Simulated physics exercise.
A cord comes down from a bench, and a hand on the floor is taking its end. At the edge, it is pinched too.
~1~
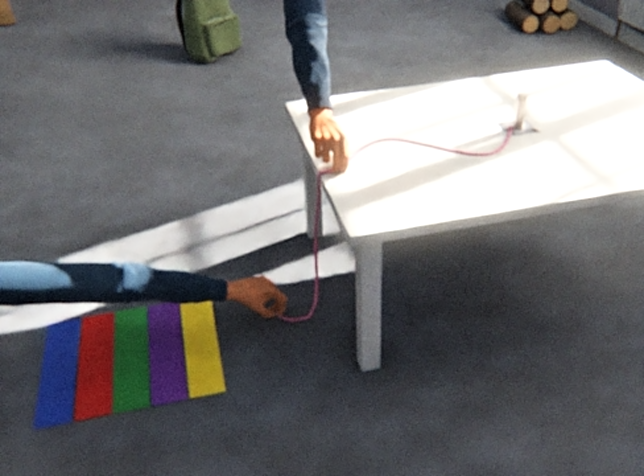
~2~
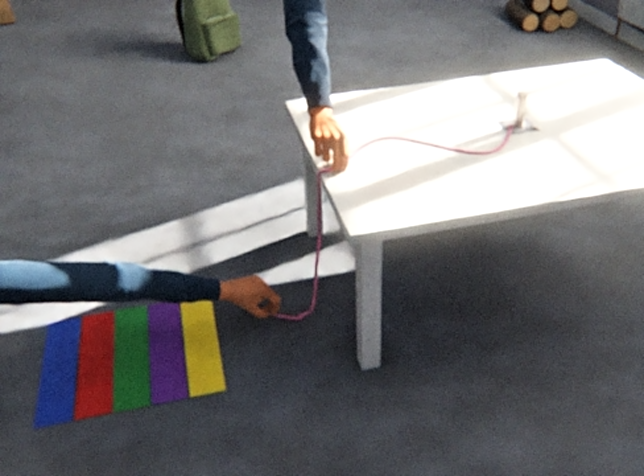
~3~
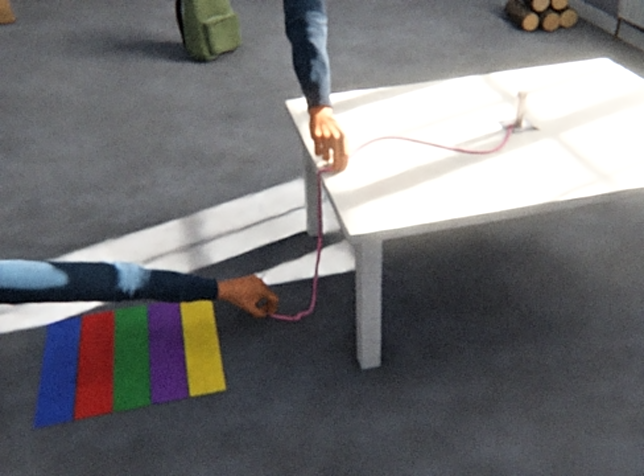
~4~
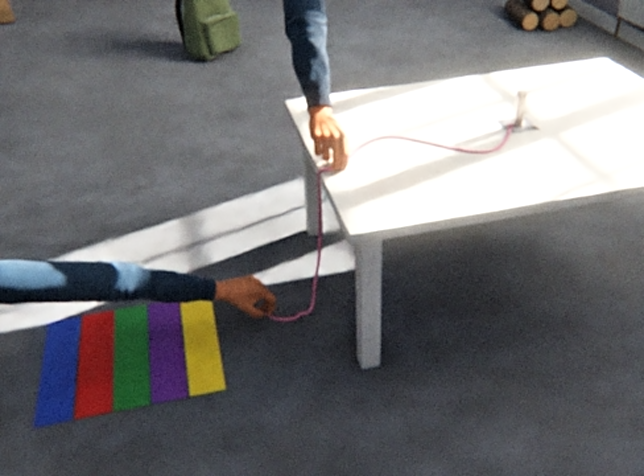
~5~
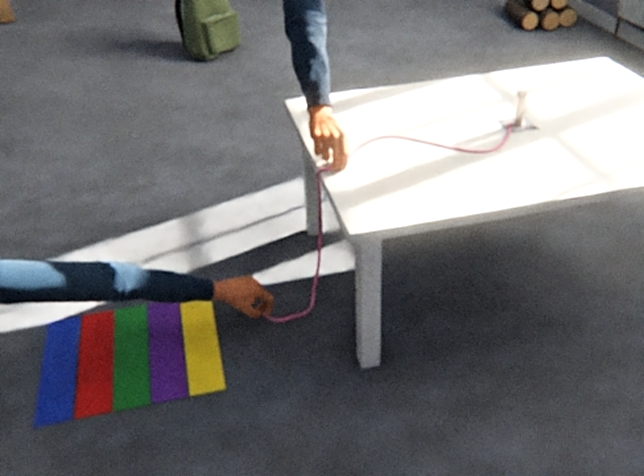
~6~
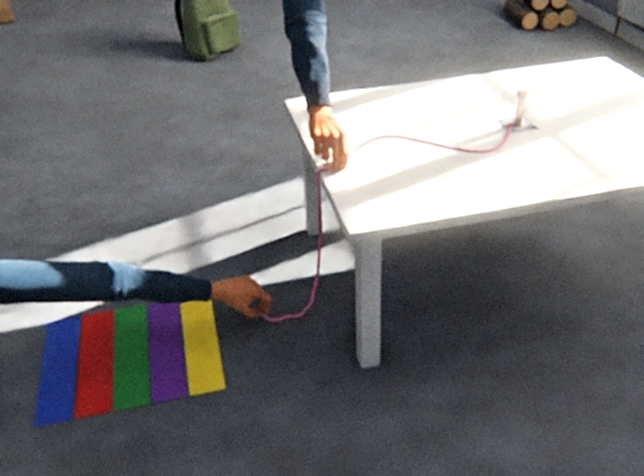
A hand beside the striped mat draws the pink cord's lower end slightly left.
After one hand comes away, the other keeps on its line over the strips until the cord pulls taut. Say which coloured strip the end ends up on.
It ends up on the red strip.
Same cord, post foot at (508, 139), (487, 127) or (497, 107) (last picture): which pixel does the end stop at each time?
The three places are (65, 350), (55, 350) and (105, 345), in that order.
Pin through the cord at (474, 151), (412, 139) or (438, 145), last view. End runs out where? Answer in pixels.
In order of the tries: About (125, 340), about (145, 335), about (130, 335).
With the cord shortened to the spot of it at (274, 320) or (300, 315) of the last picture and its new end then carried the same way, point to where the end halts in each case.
Try 1: (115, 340); try 2: (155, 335).
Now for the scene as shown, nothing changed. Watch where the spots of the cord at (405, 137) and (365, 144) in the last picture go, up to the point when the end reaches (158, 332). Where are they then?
They sit at (385, 156) and (337, 161), in that order.
Soon after, end near (158, 332); over purple.
After that, end near (118, 340); over green.
At the stop, end near (95, 344); over red. It gets as far as the red strip.
